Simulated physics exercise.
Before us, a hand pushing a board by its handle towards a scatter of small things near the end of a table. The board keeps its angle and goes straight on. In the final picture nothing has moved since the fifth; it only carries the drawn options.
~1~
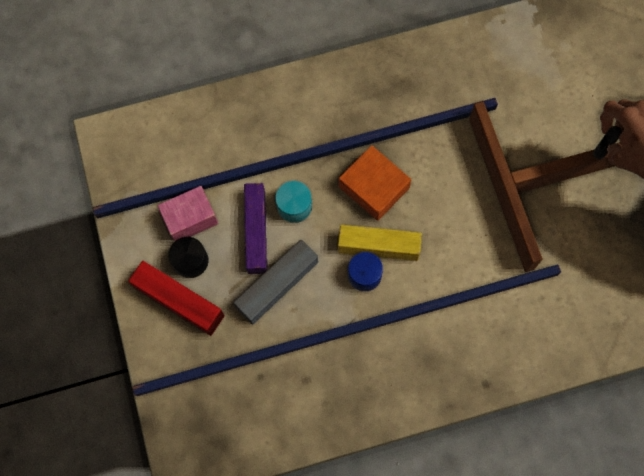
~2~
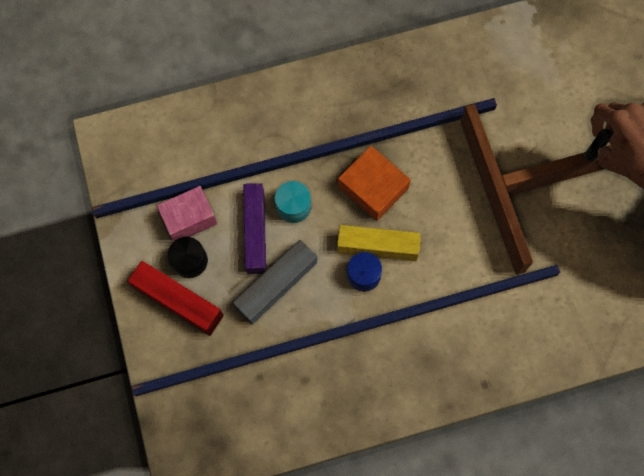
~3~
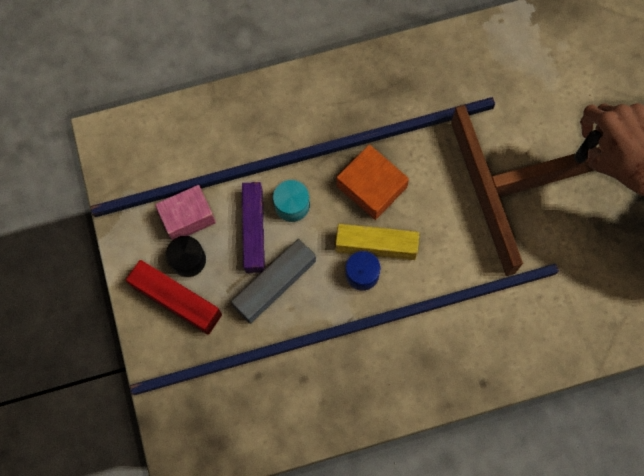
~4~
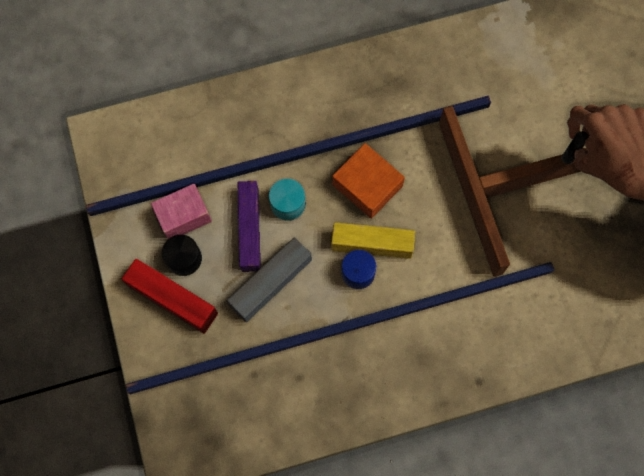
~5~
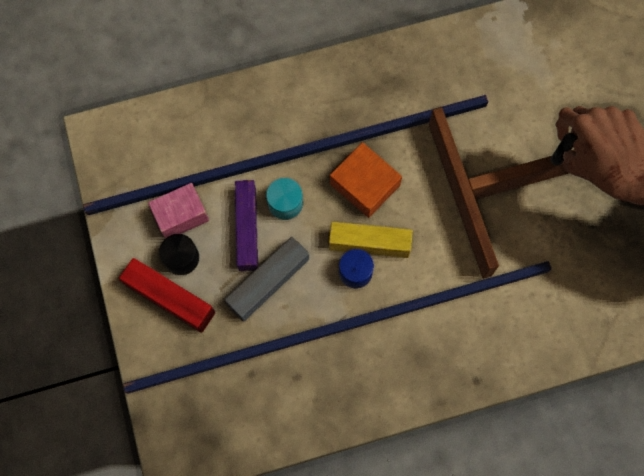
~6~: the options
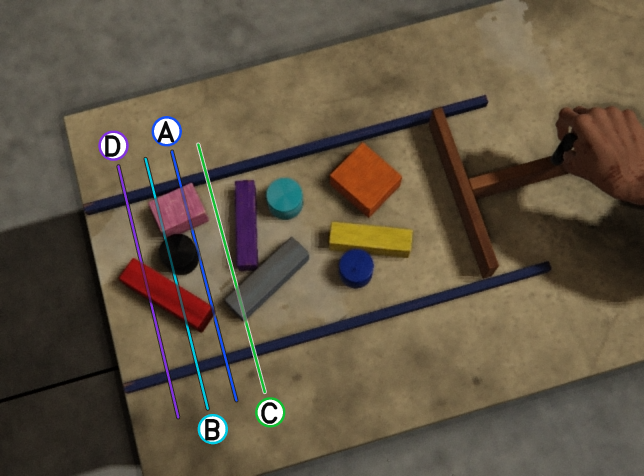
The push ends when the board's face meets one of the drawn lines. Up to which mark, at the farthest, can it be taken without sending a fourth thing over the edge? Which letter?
As far as mark A.
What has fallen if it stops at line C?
The pink block.
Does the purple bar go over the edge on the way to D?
Yes.
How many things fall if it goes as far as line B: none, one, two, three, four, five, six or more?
Four.
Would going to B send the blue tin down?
No.
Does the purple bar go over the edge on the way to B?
Yes.
On the marked copy, A at (203, 271); B at (175, 278); C at (230, 263); D at (147, 286).
With A. Early on, board (371, 212); blue tin (351, 278); orange block (326, 182).
Further on, board (276, 239); pink block (128, 237); red stick (153, 297).
At the end, board (203, 259); pink block over the edge; red stick over the edge; three fallen.
As for the rest, B drops four; C is within the limit but short; D drops six.
